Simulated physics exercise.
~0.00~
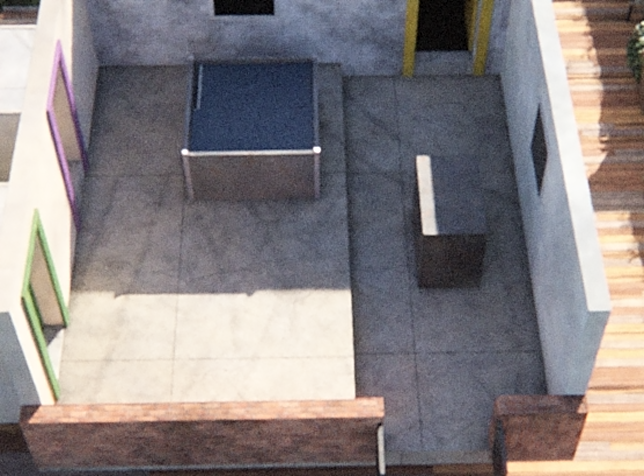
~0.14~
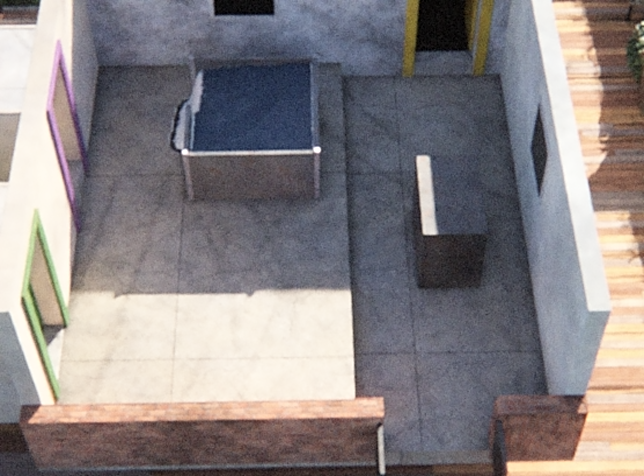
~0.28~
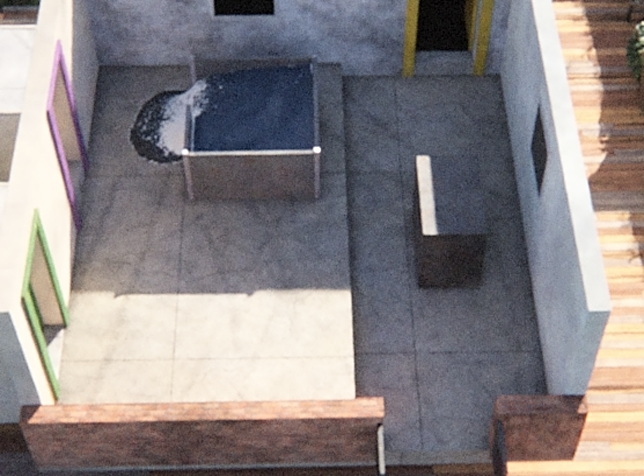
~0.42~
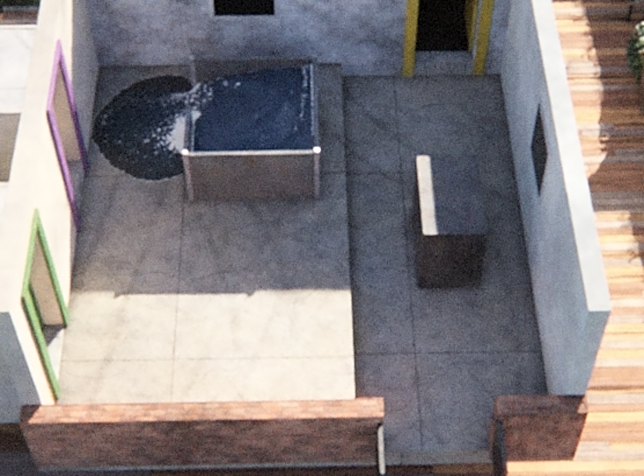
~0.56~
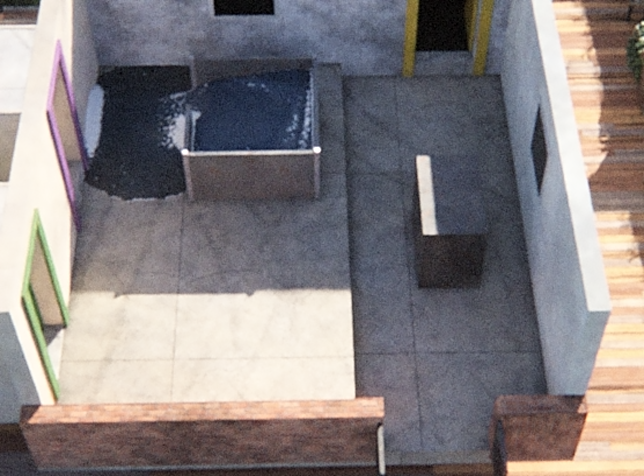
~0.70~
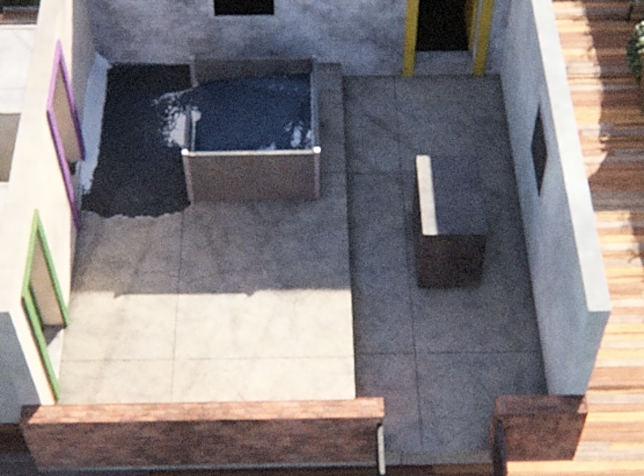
The video shows a walled yard with an open tank of dark water, whose left side gives way; water pours out leftward, fans across the floor to the left wall, and spreads along it beside the purple door.
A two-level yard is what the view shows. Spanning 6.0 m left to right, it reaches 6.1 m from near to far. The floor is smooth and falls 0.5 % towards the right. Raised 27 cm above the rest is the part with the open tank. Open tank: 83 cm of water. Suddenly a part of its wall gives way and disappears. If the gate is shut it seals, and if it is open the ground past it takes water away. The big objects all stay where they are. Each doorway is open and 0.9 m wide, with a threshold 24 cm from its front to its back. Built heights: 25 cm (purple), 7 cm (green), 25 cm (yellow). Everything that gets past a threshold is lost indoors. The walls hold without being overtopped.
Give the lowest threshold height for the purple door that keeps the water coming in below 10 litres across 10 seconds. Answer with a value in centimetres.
I would say about 17 cm.
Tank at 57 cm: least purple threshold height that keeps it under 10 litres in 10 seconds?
About 10.0 cm.
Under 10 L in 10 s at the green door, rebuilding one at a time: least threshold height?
For green: Close to 7.5 cm.
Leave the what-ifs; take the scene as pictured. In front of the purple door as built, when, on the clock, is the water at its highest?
The depth peaks at about 1.6 seconds.
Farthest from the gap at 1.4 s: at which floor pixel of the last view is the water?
The farthest wet point sits near (67, 315).
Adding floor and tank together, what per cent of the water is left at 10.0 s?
Around 92 in a hundred parts remain.
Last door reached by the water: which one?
Last of all, the yellow one.
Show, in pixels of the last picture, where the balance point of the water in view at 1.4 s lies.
(205, 140), roughly.
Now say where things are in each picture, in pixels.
Still water, 83 cm deep, in the open tank at (252, 108); the purple door at (69, 147) is dry, in the first frame.
The gap is at (196, 114), the front 0.3 m out at (175, 144); the back of the open tank holds 83 cm, in the second frame.
Water pours out at (196, 115) and has run 0.8 m, to (137, 141); about 11 cm deep outside, 83 cm at the back, in the third frame.
The front is at (99, 139), 1.4 m from the gap at (196, 116); 2.0 m2 of floor is wet, 77 cm left at the back, in the fourth frame.
The gap is at (196, 116), the front 1.6 m out at (97, 81); the back of the open tank holds 71 cm, in the fifth frame.
Water pours out at (196, 115) and has run 1.8 m, to (82, 205); about 7 cm deep outside, 72 cm at the back; water is at the purple door at (69, 147), in the sixth frame.
After 1.4 s water covers 15 % of the floor, deepest (58 cm) near (99, 73); 19 cm at the purple door, 0 litres in over its 25 cm threshold.
After 3.0 s water covers 50 % of the floor, deepest (32 cm) near (105, 117); 16 cm at the purple door, 0 litres in over its 25 cm threshold.
After 10.0 s water covers 90 % of the floor, deepest (14 cm) near (505, 211); 5 cm at the purple door, 1 litre in over its 25 cm threshold.
At the purple door as built, the water arrived by 0.7 s and peaked near 19 cm at 1.6 s.
With a threshold of 14 cm, 20 litres would have come in within the 10 s; with 19 cm, 5 litres. So under 10 litres takes about 17 cm.
